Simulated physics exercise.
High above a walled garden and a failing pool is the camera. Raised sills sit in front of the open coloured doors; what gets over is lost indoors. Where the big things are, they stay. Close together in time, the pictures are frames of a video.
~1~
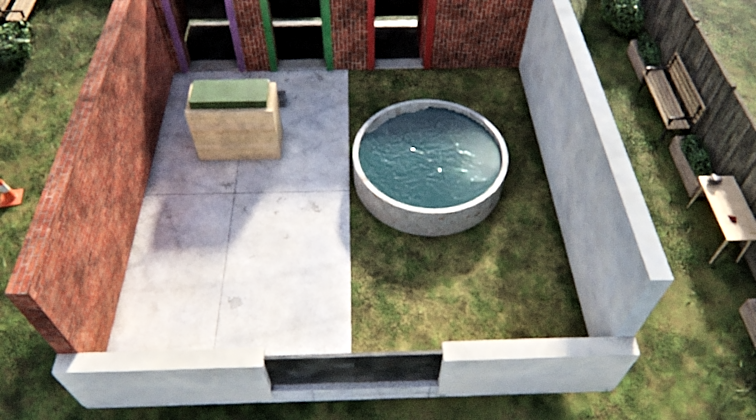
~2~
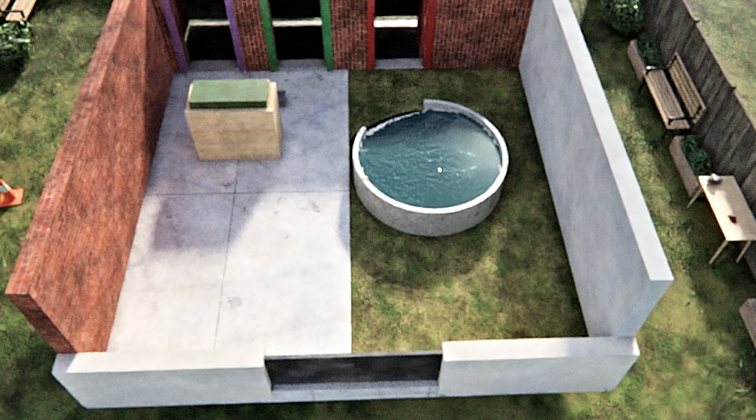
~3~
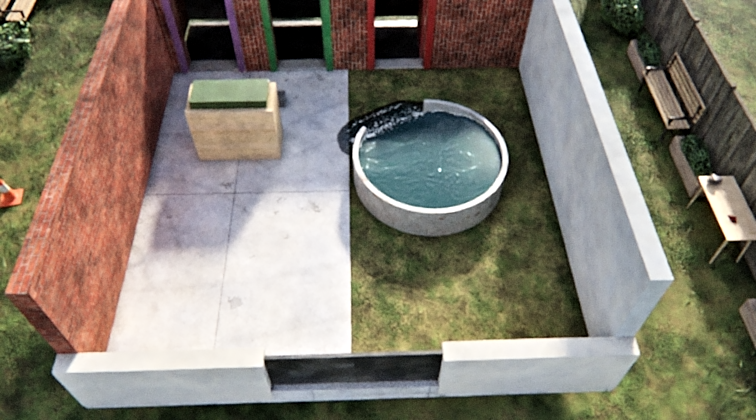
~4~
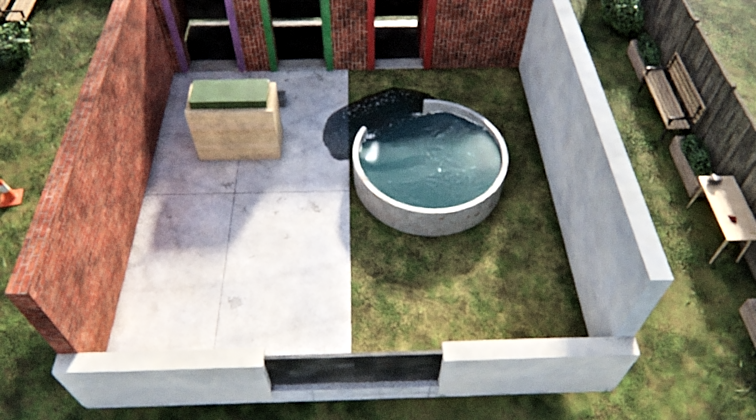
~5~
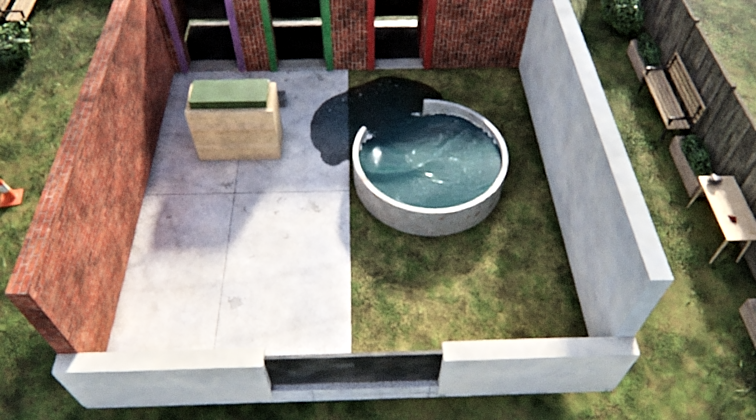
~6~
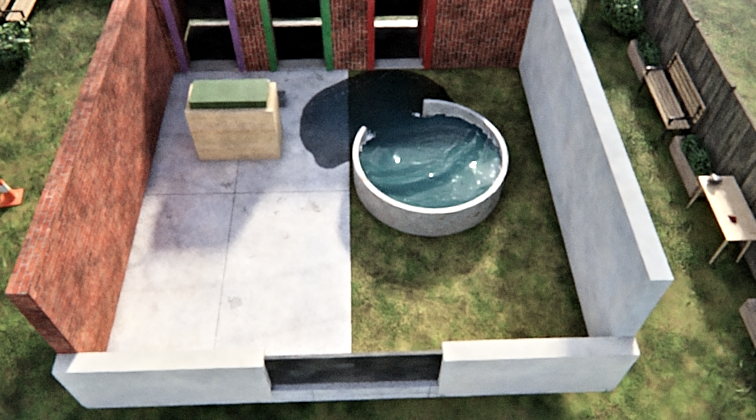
A round pool in a walled garden breaks open at its far side and water spreads outward.
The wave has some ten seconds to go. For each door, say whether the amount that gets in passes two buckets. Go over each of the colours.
As I see it, I predict the green door will overshoot two buckets; I predict the purple door will overshoot two buckets; I predict the red door will overshoot two buckets.
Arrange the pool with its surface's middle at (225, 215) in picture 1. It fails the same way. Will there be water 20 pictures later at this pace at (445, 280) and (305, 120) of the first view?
I'd say still dry for the first and swamped for the second.
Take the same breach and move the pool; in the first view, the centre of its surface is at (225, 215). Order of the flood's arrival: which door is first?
First: The purple one.
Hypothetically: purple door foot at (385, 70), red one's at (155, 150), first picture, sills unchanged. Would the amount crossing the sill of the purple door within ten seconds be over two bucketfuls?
I'd say the purple one admits more.
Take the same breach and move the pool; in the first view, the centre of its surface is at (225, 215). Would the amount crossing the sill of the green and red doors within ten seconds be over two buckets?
Green door: Below the limit; red door: Below the limit.
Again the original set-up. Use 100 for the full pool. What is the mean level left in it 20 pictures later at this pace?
Estimate: Around 44 per cent.
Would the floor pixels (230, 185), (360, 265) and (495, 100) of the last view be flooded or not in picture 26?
First spot not wet, second not wet, third soaked.
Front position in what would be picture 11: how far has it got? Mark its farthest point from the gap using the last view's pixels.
I'd go with roughly (264, 80).
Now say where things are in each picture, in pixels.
Still water in the round pool at (430, 156), in the first frame.
The front is at a hidden place, out from the gap on the round pool's far side, in the second frame.
Water pours out on the round pool's far side and has run to a hidden place, in the third frame.
Water pours out on the round pool's far side and has run to (422, 96), in the fourth frame.
Water pours out on the round pool's far side and has run to (397, 80), in the fifth frame.
The front is at (380, 72), out from the gap on the round pool's far side, in the sixth frame.
A moment on, water covers 20 % of the floor; the green door under two buckets in, the purple door not reached, the red door under two buckets in.
Next, water covers 25 % of the floor; the green door over two buckets in, the purple door wet at the sill, nothing in, the red door over two buckets in.
Then, water covers 30 % of the floor; the green door over two buckets in, the purple door wet at the sill, nothing in, the red door far over two buckets in.
Later, water covers 60 % of the floor; the green door far over two buckets in, the purple door over two buckets in, the red door far over two buckets in.
In the end, water covers 85 % of the floor; the green door far over two buckets in, the purple door over two buckets in, the red door far over two buckets in.
